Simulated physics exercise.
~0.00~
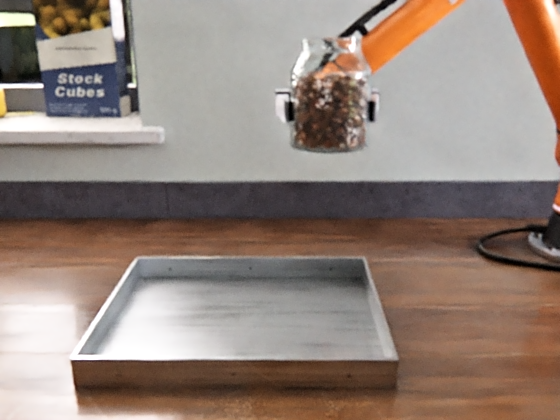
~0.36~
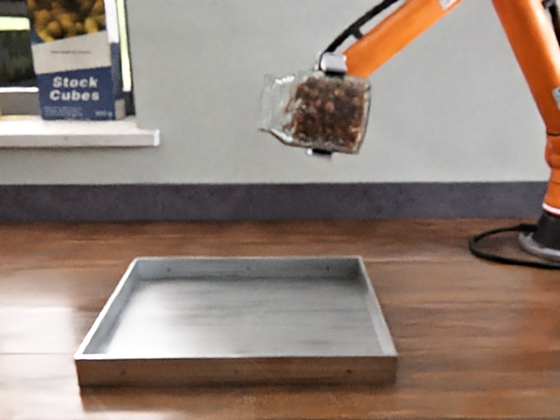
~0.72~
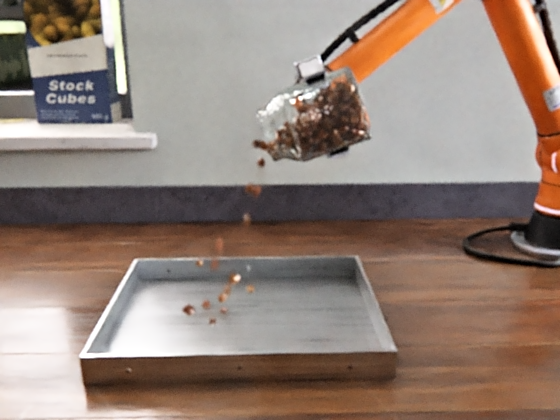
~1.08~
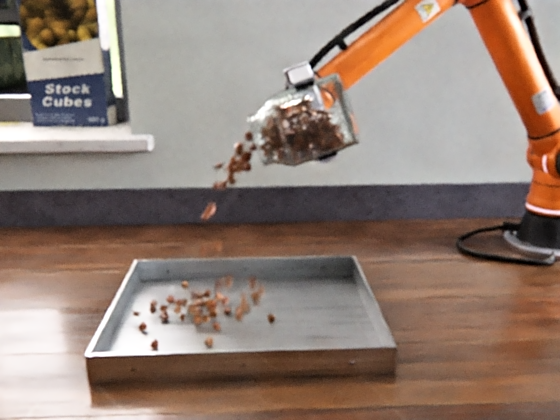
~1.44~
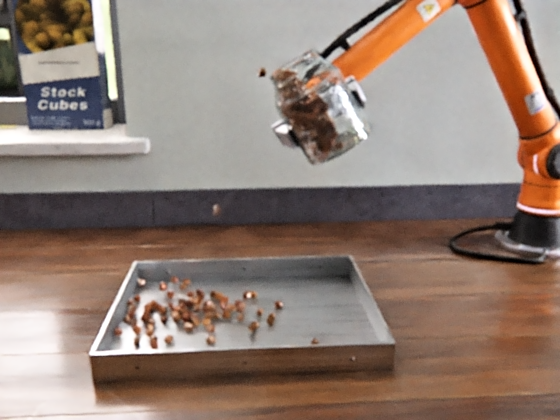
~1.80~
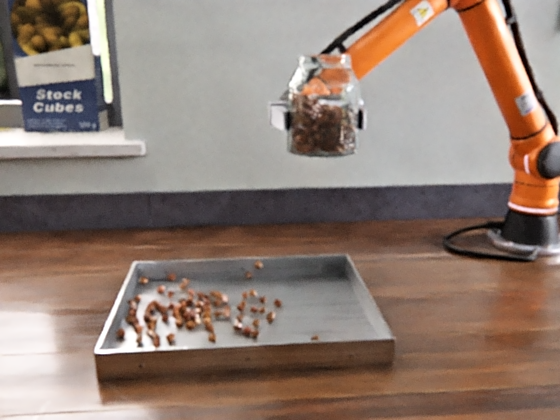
An orange robot arm tips a glass jar, spills some brown pellets into a tray, and rights it.
